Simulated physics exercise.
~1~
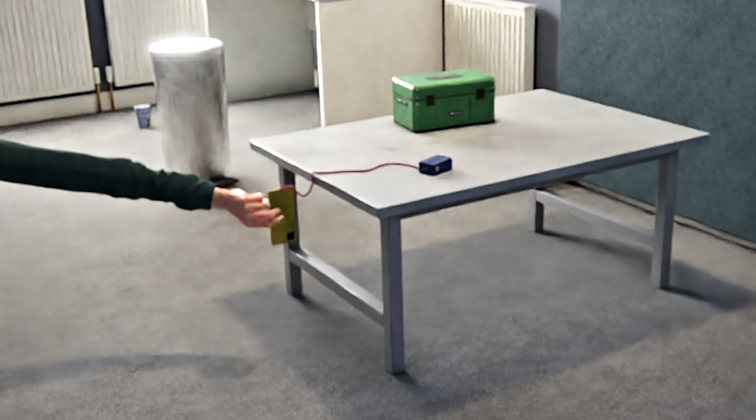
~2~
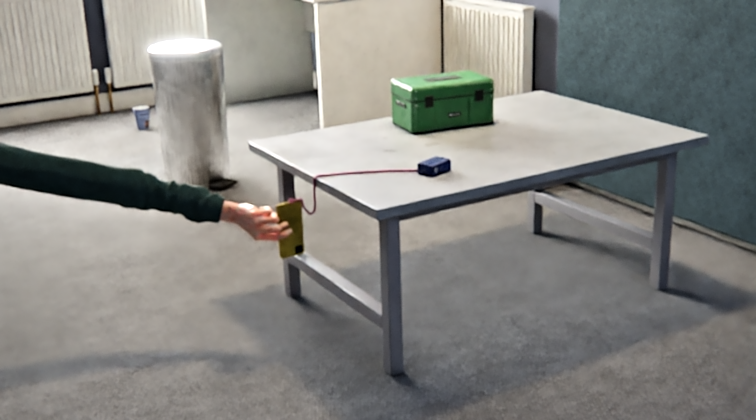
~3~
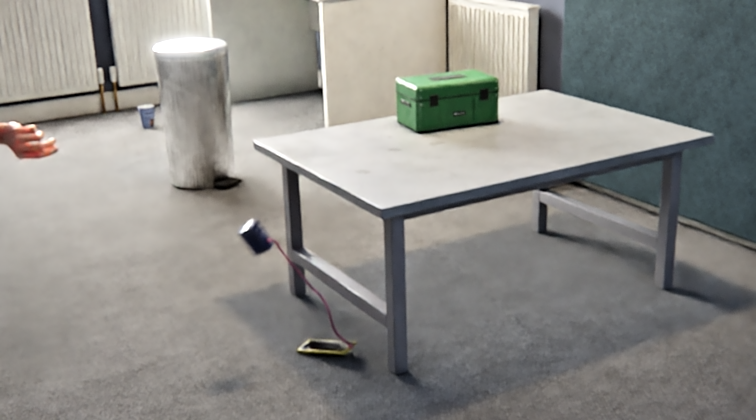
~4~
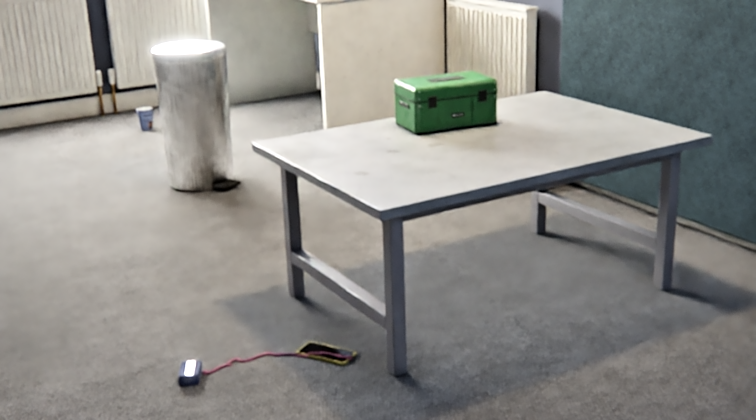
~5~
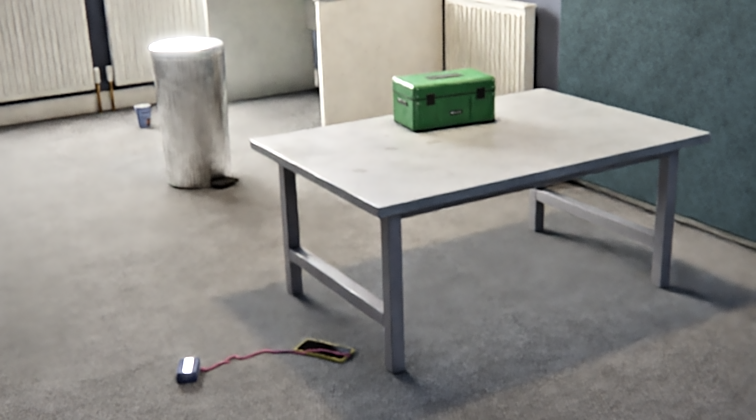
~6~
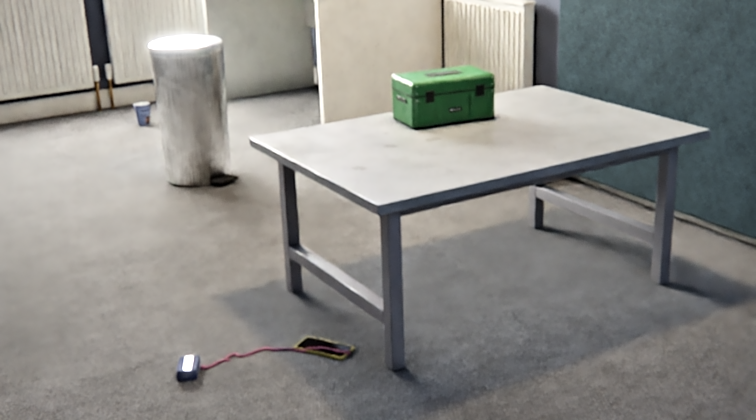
A hand held a yellow phone beside the table, tied by a red string to a small blue box on top, then let go; the phone dropped to the floor, dragging the box over the edge, and both ended up lying there while the green toolbox stayed put.
